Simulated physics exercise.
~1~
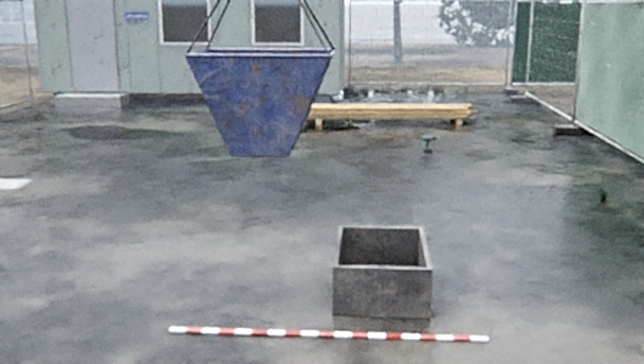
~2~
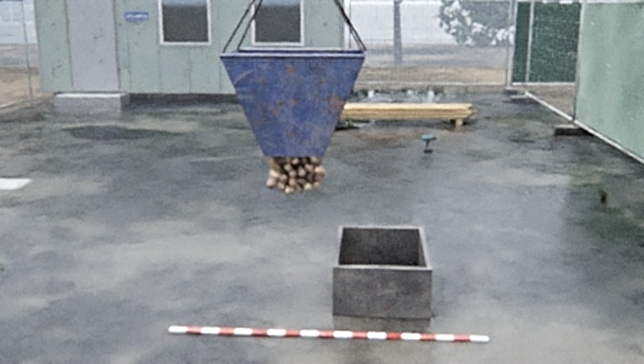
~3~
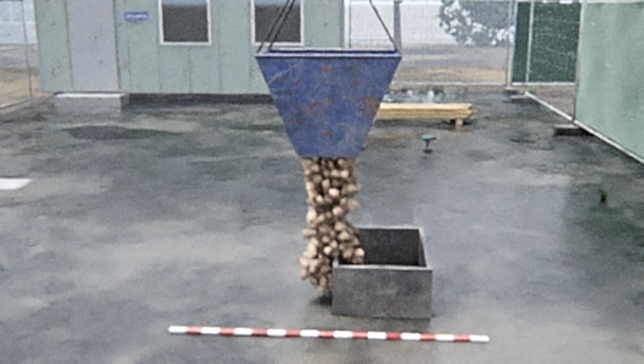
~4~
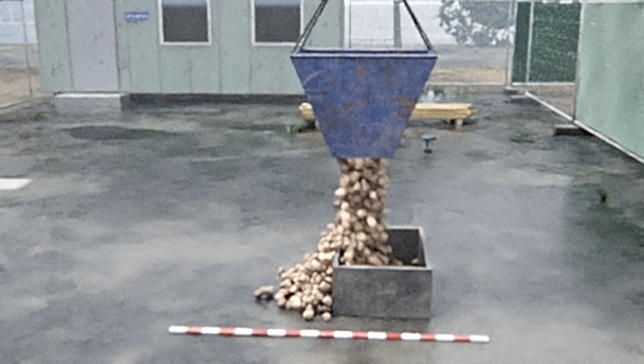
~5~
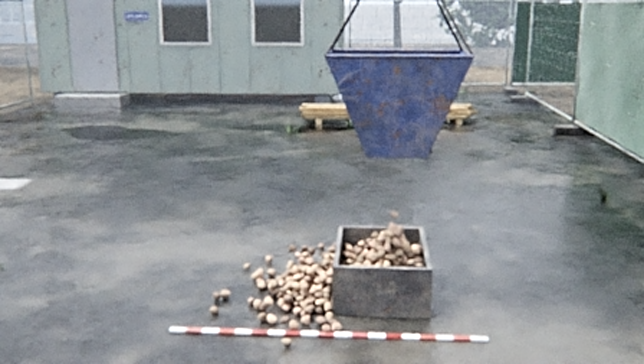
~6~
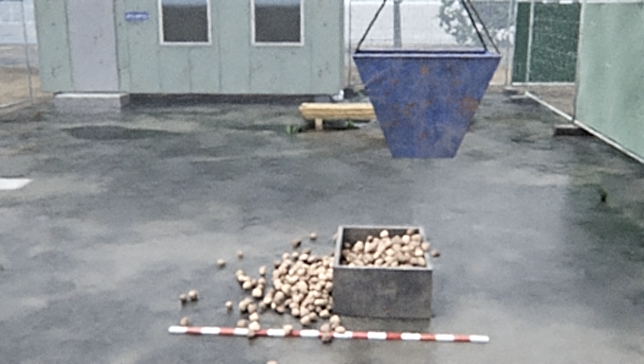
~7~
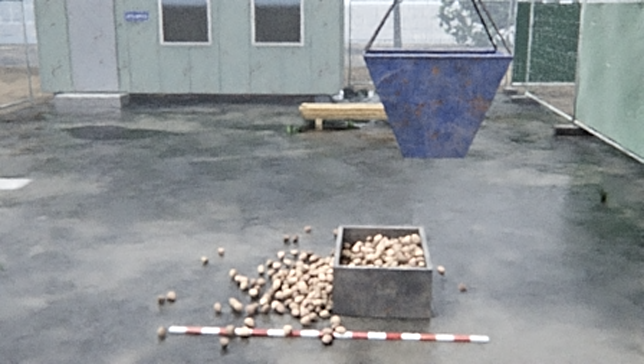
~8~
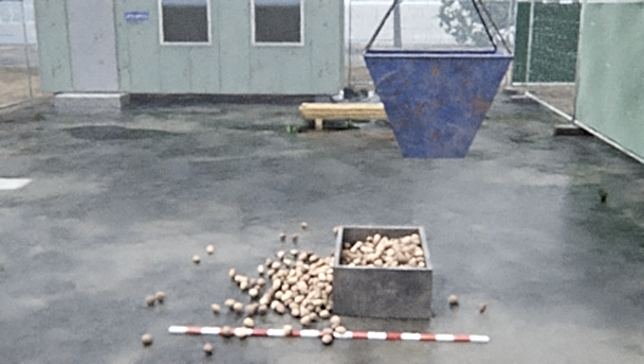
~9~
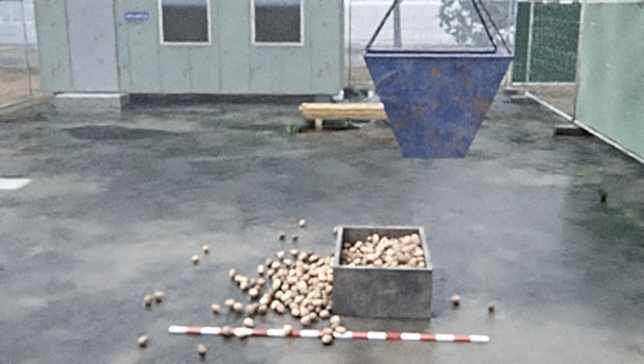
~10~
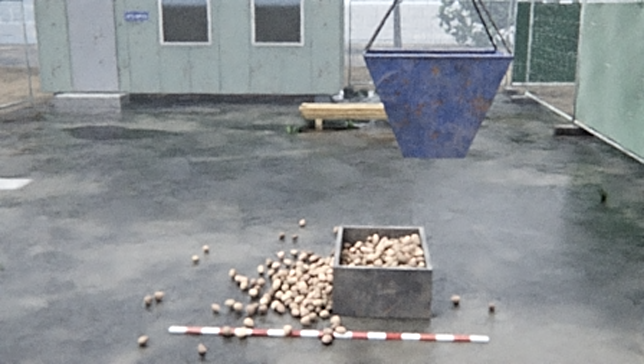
In a wet yard, a moving blue skip drops stones, mostly into a bin, others left.
